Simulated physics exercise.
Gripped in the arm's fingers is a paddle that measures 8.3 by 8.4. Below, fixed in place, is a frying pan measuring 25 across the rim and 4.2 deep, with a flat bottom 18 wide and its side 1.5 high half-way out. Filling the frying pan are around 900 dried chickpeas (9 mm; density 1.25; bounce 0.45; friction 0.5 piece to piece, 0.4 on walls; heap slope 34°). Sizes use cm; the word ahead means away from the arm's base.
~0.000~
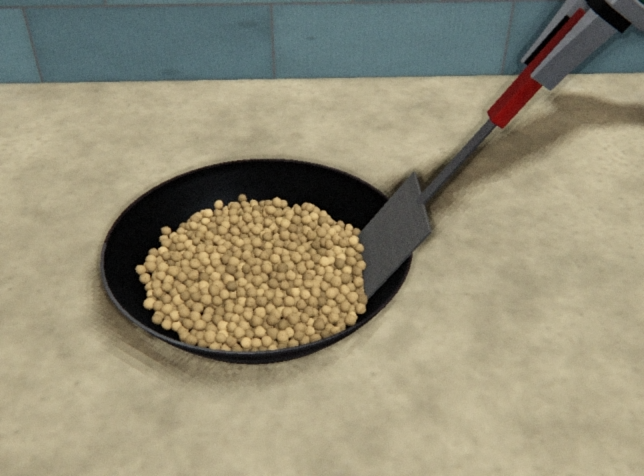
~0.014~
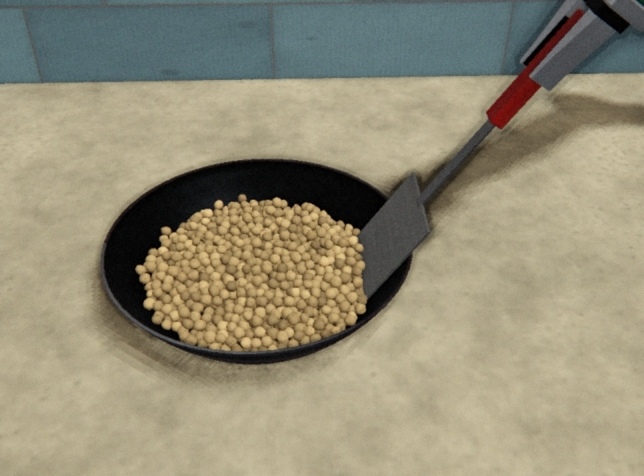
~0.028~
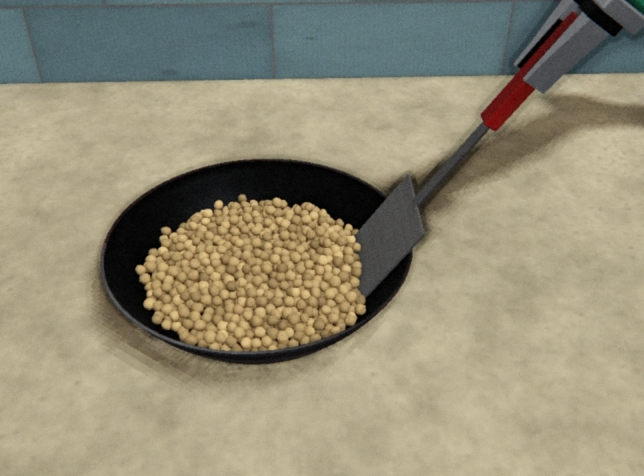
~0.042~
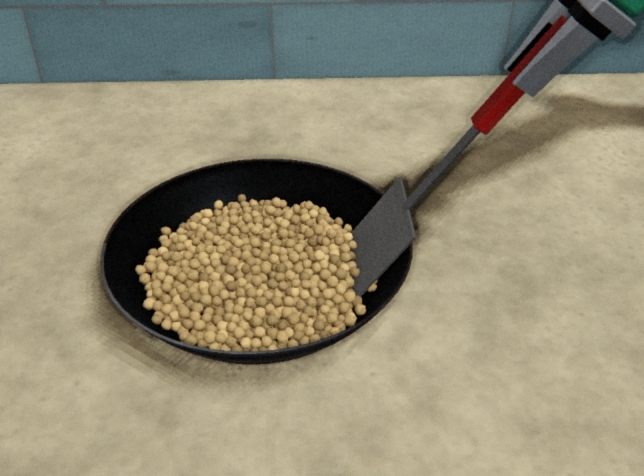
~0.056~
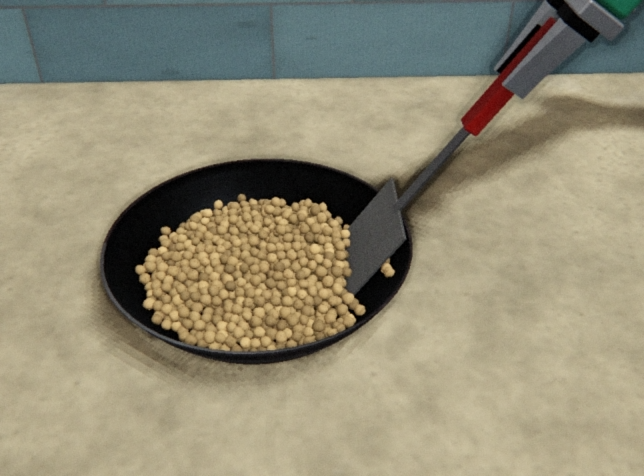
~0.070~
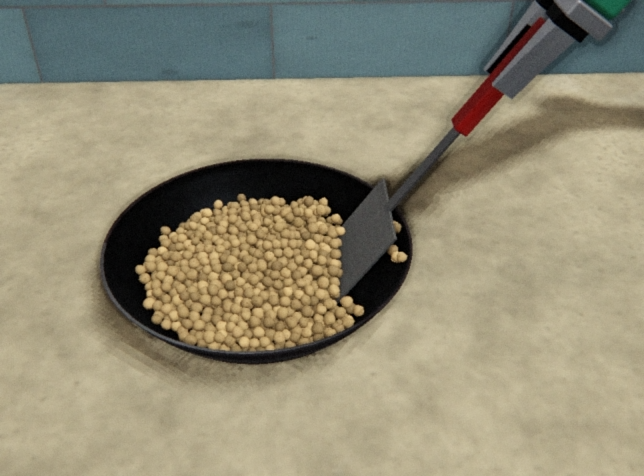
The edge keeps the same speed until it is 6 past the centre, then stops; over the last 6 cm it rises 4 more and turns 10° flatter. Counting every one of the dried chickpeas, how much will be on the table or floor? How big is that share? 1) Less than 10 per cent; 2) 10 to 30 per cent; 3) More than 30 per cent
1, less than 10 per cent.
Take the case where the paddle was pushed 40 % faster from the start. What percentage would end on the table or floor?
The share on the table or floor would be about 5 percent.
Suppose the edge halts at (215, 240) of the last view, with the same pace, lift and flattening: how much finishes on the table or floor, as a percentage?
Roughly 0 per cent, I'd say.
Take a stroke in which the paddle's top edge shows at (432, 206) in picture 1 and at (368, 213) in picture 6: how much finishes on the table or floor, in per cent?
Around 15 per cent finishes there.
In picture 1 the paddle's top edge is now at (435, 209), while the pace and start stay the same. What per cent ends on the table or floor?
About 0 per cent.
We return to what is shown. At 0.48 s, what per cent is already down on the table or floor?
About 0 per cent.
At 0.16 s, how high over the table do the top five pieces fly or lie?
Around 8 cm above the table.
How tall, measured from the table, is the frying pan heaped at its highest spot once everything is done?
Some 5.0 cm above the table.
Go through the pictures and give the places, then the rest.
In the first picture, the paddle top edge at (422, 200), sloping 56°; upper third of the load around (265, 259), from x 140 to 365, top at y 200; 900 in the frying pan.
In the second picture, the paddle top edge at (421, 200), sloping 56°; upper third of the load around (265, 259), from x 140 to 365, top at y 200.
In the third picture, the paddle top edge at (416, 202), sloping 56°; upper third of the load around (265, 259), from x 140 to 365, top at y 200.
In the fourth picture, the paddle top edge at (408, 205), sloping 56°; upper third of the load around (267, 259), from x 140 to 370, top at y 200.
In the fifth picture, the paddle top edge at (399, 207), sloping 56°; upper third of the load around (273, 257), from x 140 to 390, top at y 200.
In the sixth picture, the paddle top edge at (390, 207), sloping 56°; upper third of the load around (273, 256), from x 140 to 400, top at y 200; 900 in the frying pan.
After 0.16 s, sloping 56°, highest piece 9 above the table; 895 in the frying pan, 5 on the blade or in flight.
After 0.24 s, sloping 51°, highest piece 7 above the table; 895 in the frying pan, 2 on the table or floor, 3 on the blade or in flight.
After 0.48 s, sloping 46°, highest piece 5 above the table; 893 in the frying pan, 7 on the table or floor.
After 1.53 s, sloping 46°, highest piece 5 above the table; 893 in the frying pan, 7 on the table or floor.
In the end, 893 in the frying pan, 7 on the table or floor. That is 1 % on the table or floor.
